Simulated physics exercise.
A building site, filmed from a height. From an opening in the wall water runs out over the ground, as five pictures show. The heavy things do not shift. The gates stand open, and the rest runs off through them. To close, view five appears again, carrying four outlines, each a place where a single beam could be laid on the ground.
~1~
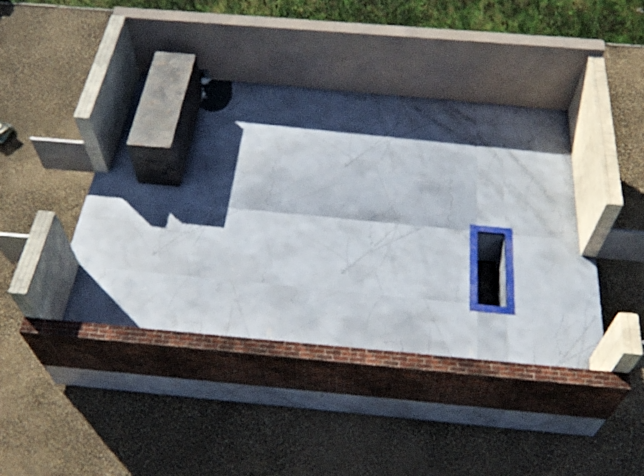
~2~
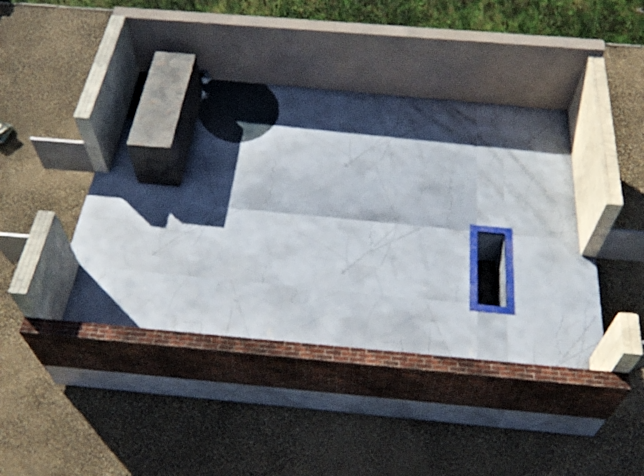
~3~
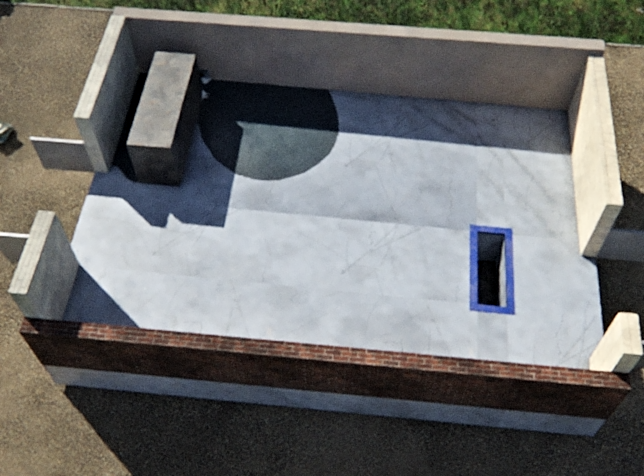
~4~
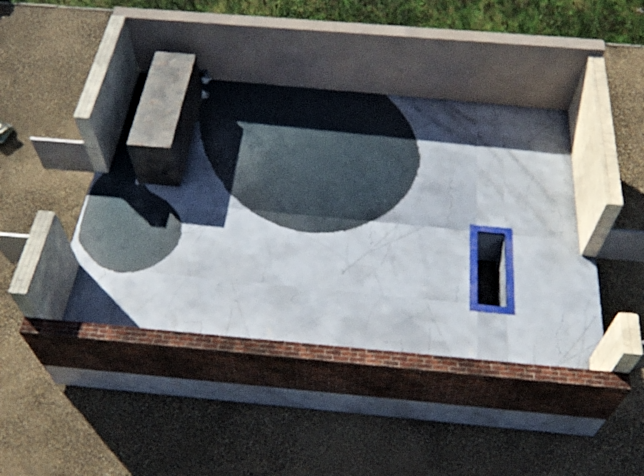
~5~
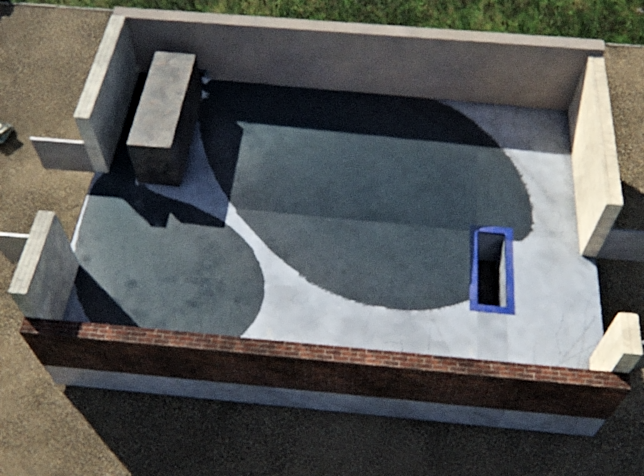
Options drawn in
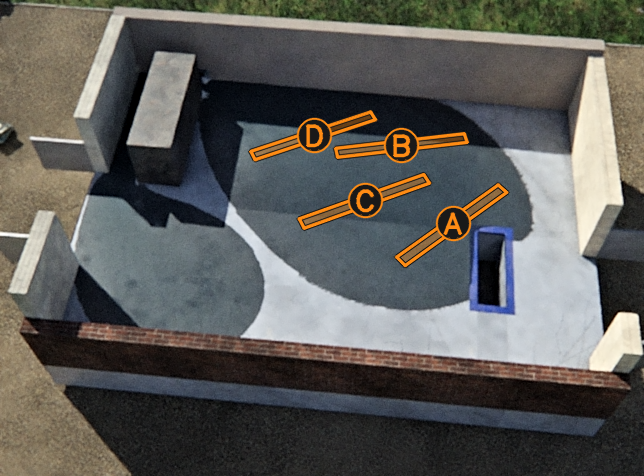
The clip opens on a pale, walled building site seen from above, with a small dark wet patch beside a block at upper left. The patch spreads rightward across the floor, a second one grows at lower left, and the larger reaches the blue-edged pit at right.
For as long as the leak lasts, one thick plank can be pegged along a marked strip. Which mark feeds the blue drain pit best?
The best position is B.
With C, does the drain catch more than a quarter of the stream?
No, it does not.
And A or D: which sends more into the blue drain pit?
Position D.
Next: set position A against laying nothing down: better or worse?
It is worse.
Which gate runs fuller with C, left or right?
More leaves on the right.
On the marked copy, A from (401, 261) to (502, 188); B from (336, 152) to (465, 138); C from (301, 223) to (426, 178); D from (252, 155) to (373, 115).
Choosing A, about 10 % of the stream goes into the blue drain pit, about 90 % out by the gates.
Choosing B, about 20 % of the stream goes into the blue drain pit, about 80 % out by the gates.
Choosing C, about 12 % of the stream goes into the blue drain pit, about 88 % out by the gates.
Choosing D, about 13 % of the stream goes into the blue drain pit, about 87 % out by the gates.
